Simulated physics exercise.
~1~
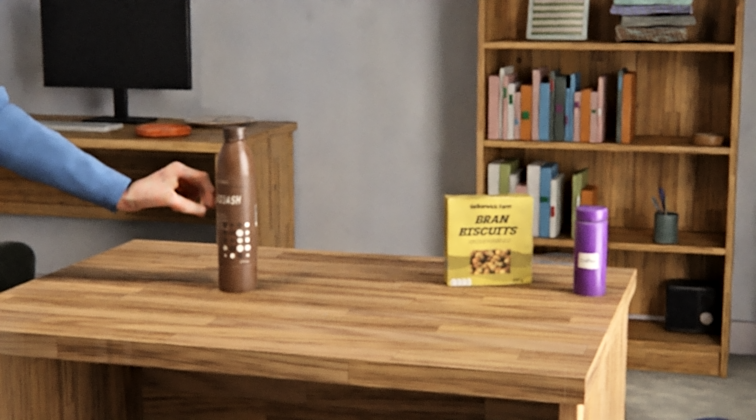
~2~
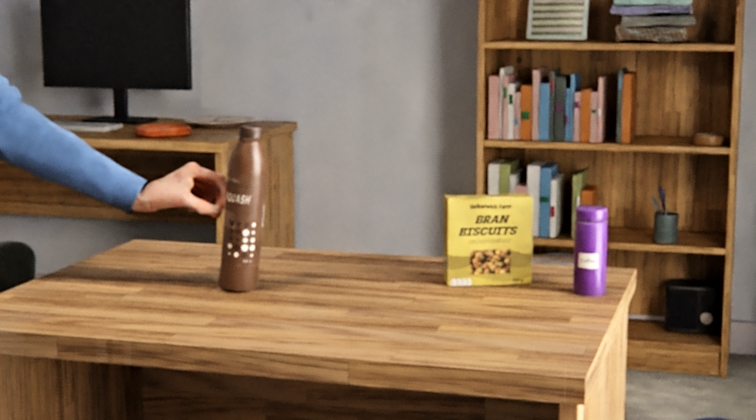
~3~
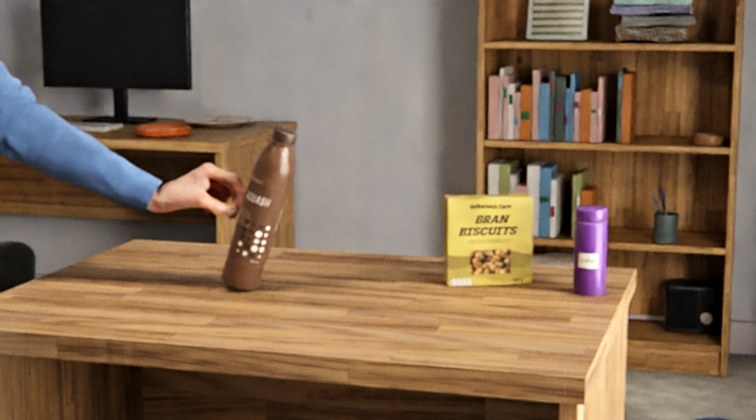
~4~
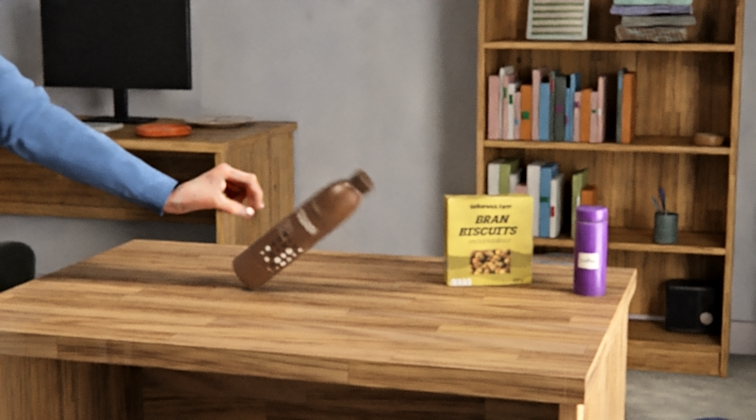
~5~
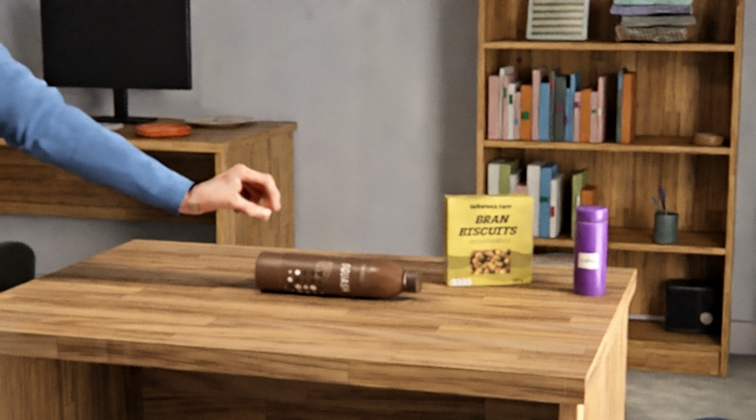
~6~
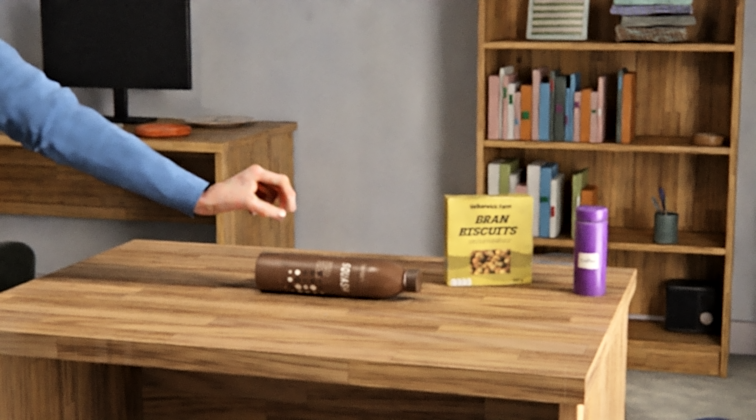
A hand reached in from the left and pushed a tall brown bottle on a wooden table until it leaned and toppled to the right, ending on its side while the yellow biscuit packet and purple shaker stayed standing.
